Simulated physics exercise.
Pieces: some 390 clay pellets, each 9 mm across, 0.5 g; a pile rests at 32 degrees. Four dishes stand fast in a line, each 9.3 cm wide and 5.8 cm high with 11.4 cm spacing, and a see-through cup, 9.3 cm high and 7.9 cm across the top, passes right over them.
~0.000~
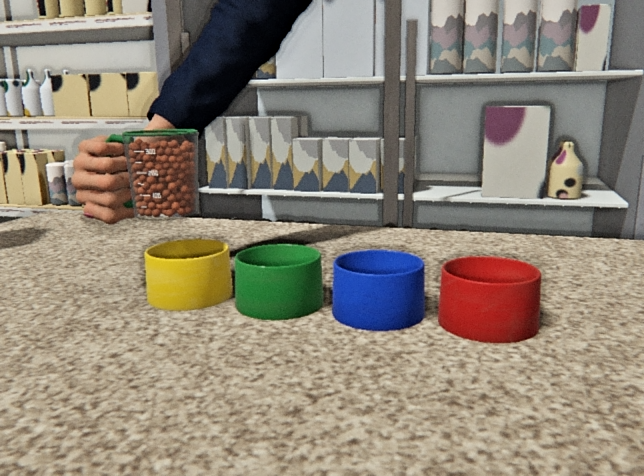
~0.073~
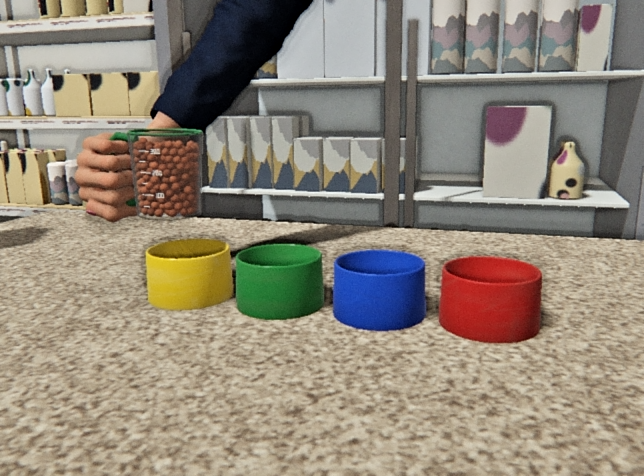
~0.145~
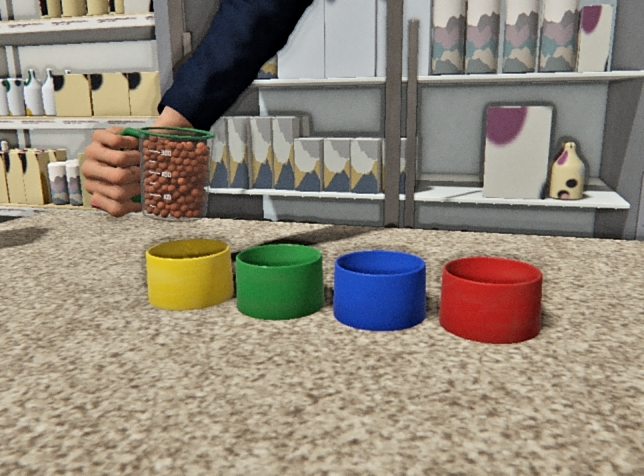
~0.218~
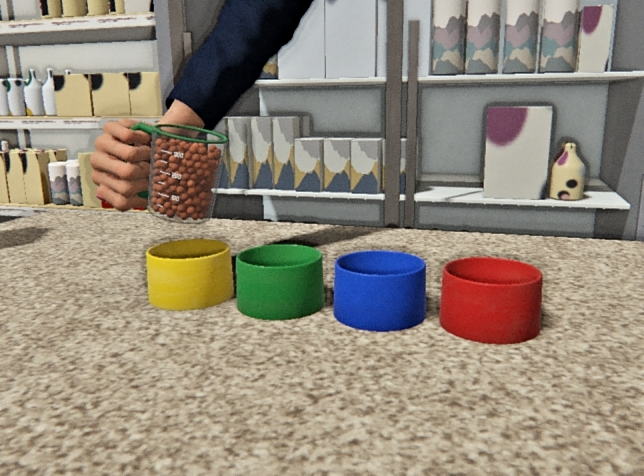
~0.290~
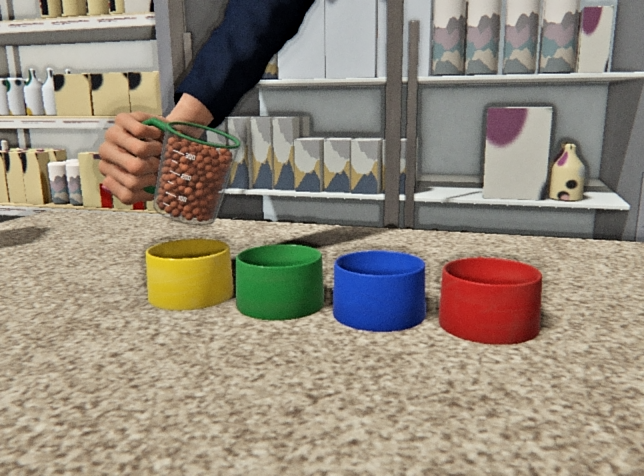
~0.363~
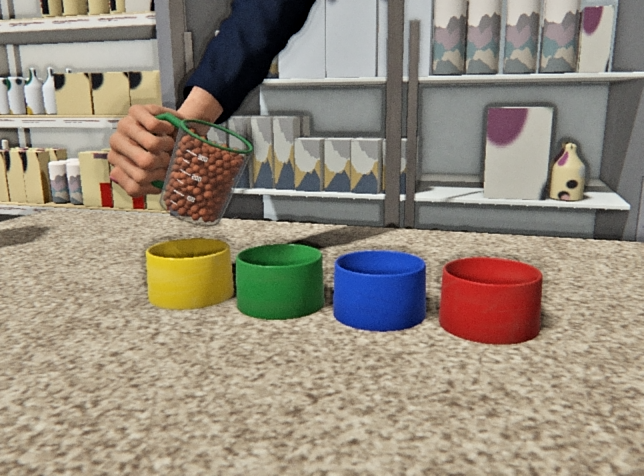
At a speckled counter before stocked shelves, a hand holding a clear, green-rimmed cup full of reddish-brown pellets moves slightly right while gradually tilting the cup rightward, above a still row of yellow, green, blue and red dishes.
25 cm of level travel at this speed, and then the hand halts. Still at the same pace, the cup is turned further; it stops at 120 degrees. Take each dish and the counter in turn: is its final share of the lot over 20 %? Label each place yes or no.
Red: No. Blue: Yes. Green: No. Yellow: No. Counter: Yes.
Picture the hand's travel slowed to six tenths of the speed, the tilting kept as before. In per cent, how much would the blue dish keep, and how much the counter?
In that case: Blue 40, and counter 40.
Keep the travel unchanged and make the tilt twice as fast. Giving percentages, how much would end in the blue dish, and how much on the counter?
Shares: Blue 40, counter 30.
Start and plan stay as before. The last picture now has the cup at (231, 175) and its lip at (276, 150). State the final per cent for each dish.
Kept per dish: Red = 10, blue = 30, green = 0, yellow = 0.
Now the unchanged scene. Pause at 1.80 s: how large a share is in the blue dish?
55 % so far.
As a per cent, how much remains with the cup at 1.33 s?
About 80 per cent.
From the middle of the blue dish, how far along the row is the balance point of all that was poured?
Some 4 centimetres out on the right-hand side of that dish.
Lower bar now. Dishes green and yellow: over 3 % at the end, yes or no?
Checking green: It falls short; checking yellow: It falls short.
Then, at 0.94 s, tilt 73 degrees; cup holds 100 %.
After 1.33 s, tilt 105 degrees; cup holds 80 %, blue 20 %.
Then, at 1.80 s, tilt 120 degrees; cup holds 0 %, red 10 %, blue 55 %.
At rest (2.5 s), red 10 %, blue 55 %, green 0 %, yellow 0 %, counter 35 %.
